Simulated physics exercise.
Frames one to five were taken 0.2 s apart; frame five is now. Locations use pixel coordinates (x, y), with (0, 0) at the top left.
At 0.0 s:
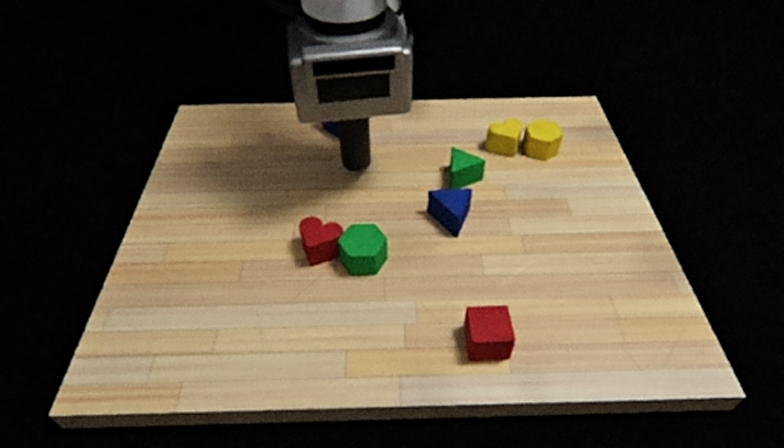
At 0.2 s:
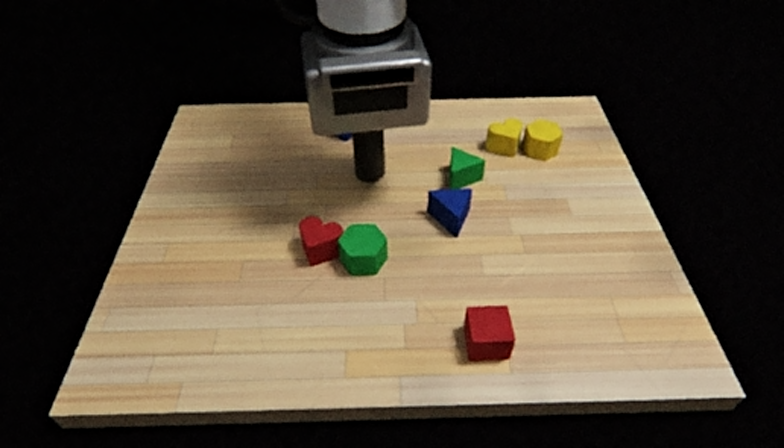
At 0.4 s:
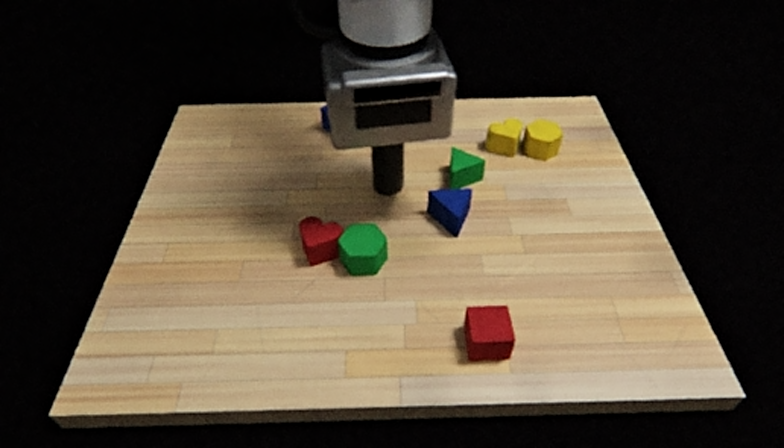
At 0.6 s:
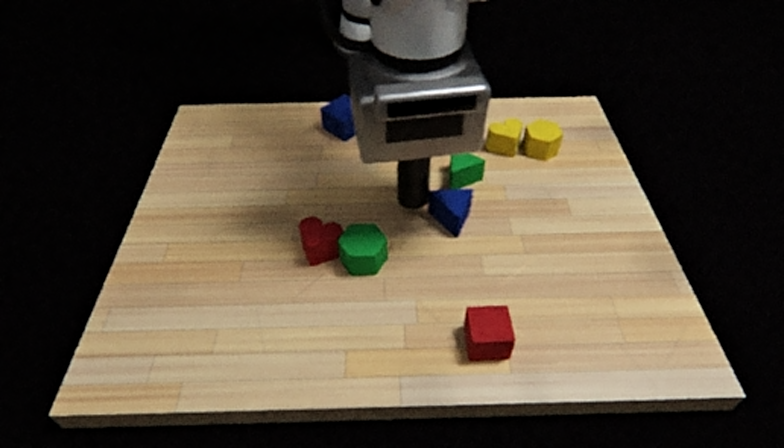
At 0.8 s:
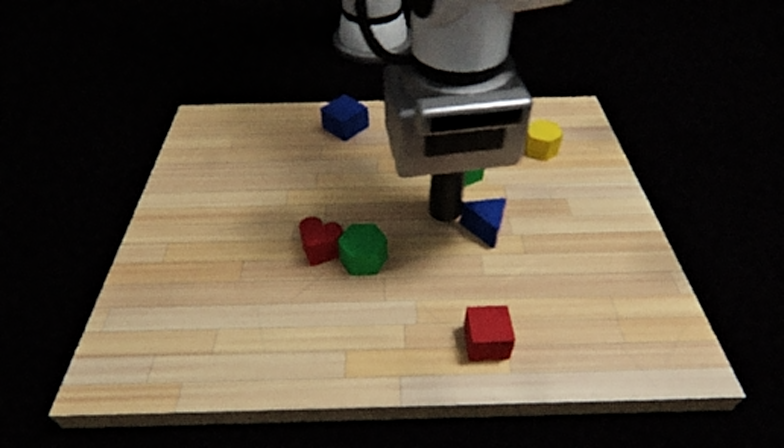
On a wooden board, a robot arm moves right and pushes a blue triangular block rightward.
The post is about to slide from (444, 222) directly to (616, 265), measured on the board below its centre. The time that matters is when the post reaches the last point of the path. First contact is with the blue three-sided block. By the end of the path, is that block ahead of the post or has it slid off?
It holds its place in front.
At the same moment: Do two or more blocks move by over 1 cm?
No
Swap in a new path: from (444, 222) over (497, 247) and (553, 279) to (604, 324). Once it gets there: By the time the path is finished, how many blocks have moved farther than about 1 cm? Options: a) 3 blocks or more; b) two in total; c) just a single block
Option c.
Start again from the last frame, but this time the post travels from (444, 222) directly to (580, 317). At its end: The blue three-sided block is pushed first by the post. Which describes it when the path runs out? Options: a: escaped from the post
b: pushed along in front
Letter a.
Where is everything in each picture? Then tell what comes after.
The first picture shows lower end of the post at (356, 162), tops of blocks, green three-sided block at (463, 159), blue three-sided block at (453, 198).
The second picture shows post at (370, 173), blocks as before.
The third picture shows post at (388, 186), blocks as before.
The fourth picture shows post at (413, 198), blocks as before.
The fifth picture shows post at (445, 211), green three-sided block hidden, blue three-sided block at (489, 209).
What follows on the original path. One third of the way, post at (501, 224); blue three-sided block at (548, 224).
Two thirds of the way, post at (560, 239); blue three-sided block at (610, 240).
At the end, post at (621, 254); green three-sided block not moved; blue three-sided block at (660, 251), turned 45° clockwise.
